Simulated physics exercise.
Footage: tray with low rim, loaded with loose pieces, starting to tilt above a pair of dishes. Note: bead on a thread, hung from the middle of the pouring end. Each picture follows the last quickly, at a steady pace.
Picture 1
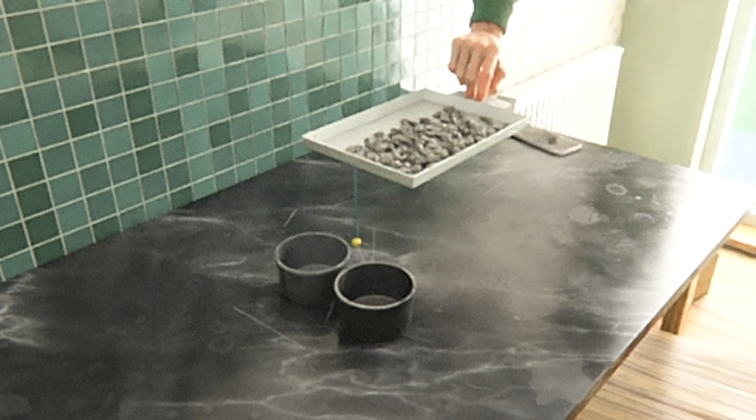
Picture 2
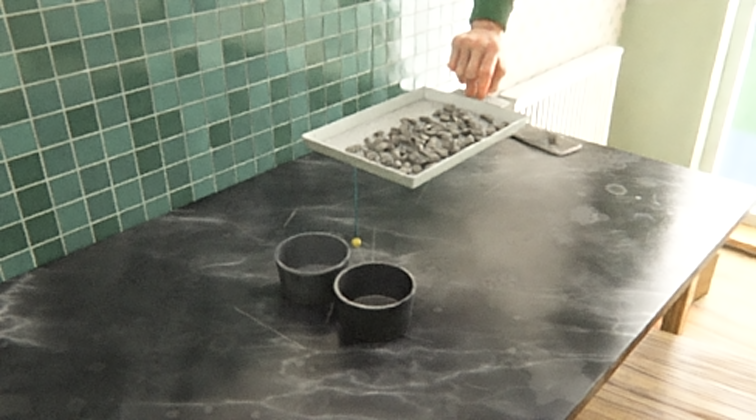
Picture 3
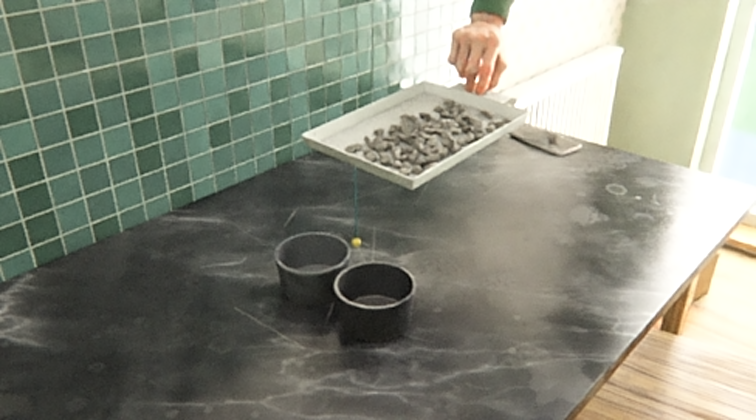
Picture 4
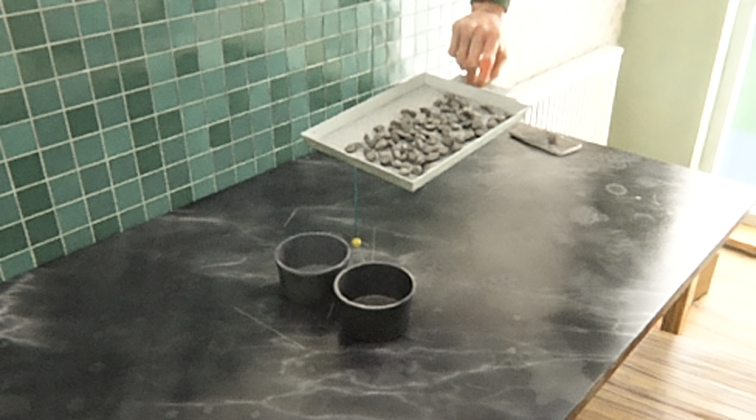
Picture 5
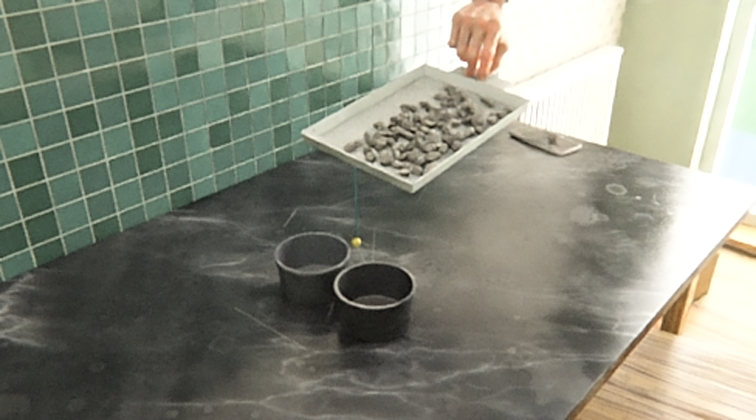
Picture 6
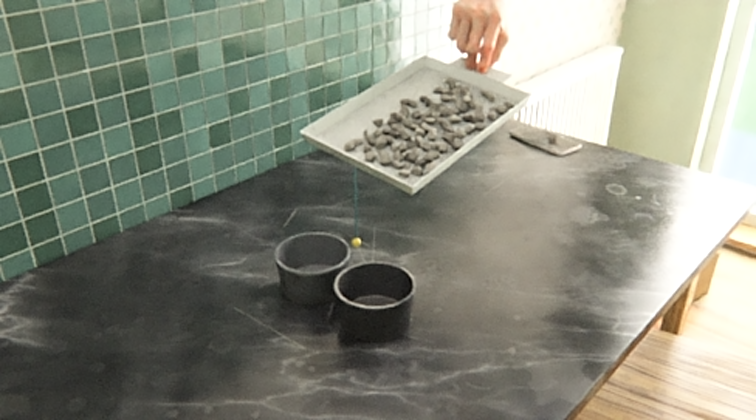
Above two dark dishes on a black marbled counter, a hand gradually tilts a tray of gravel.
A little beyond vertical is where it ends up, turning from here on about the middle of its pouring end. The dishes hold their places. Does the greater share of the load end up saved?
Yes.
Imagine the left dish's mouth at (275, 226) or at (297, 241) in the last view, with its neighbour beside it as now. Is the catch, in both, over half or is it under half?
Result, first place: Not as much as half; second place: Not as much as half.
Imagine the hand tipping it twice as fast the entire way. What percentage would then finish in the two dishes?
Estimate: Around 70%.
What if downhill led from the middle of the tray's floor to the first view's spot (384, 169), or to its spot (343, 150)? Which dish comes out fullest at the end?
Taking them in order: Right side, followed by left side.
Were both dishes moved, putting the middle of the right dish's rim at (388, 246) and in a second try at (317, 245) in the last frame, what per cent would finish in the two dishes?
It comes to near 0 per cent the first time and near 0 per cent the second time.
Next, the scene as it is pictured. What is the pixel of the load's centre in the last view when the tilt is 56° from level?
Somewhere about (412, 152).
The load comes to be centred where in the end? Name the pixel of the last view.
Last view, resting centre - approx. (384, 315).
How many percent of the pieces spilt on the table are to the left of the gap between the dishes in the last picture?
It works out to some 10 per cent.
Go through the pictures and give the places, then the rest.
In the first frame, corners of the pouring end at (308, 136) and (413, 174), level; middle of the load at (424, 139), bits of gravel; left dish at (286, 281); right dish at (349, 316); bead on its thread at (357, 242).
In the second frame, corners of the pouring end at (308, 135) and (413, 175), level; middle of the load at (424, 138).
In the third frame, corners of the pouring end at (307, 134) and (412, 176), tipped barely, lowest at the right corner; middle of the load at (425, 136).
In the fourth frame, corners of the pouring end at (307, 133) and (412, 178), tipped a little, lowest at the right corner; middle of the load at (425, 133).
In the fifth frame, corners of the pouring end at (307, 132) and (412, 181), tipped a little, lowest at the right corner; middle of the load at (425, 130).
In the sixth frame, corners of the pouring end at (306, 131) and (412, 183), tipped a little, lowest at the right corner; middle of the load at (425, 127); left dish at (286, 281); right dish at (349, 316).
Soon, tray tipped steeply; all on the tray.
A while on, tray tipped right over; a small part on the tray; about two thirds in the right dish; about a quarter outside both; a small part in the air.
Towards the end, tray tipped past a quarter turn; most in the right dish; about a quarter outside both.
Finally, tray tipped past a quarter turn; most in the right dish; none in the left dish; about a quarter outside both.
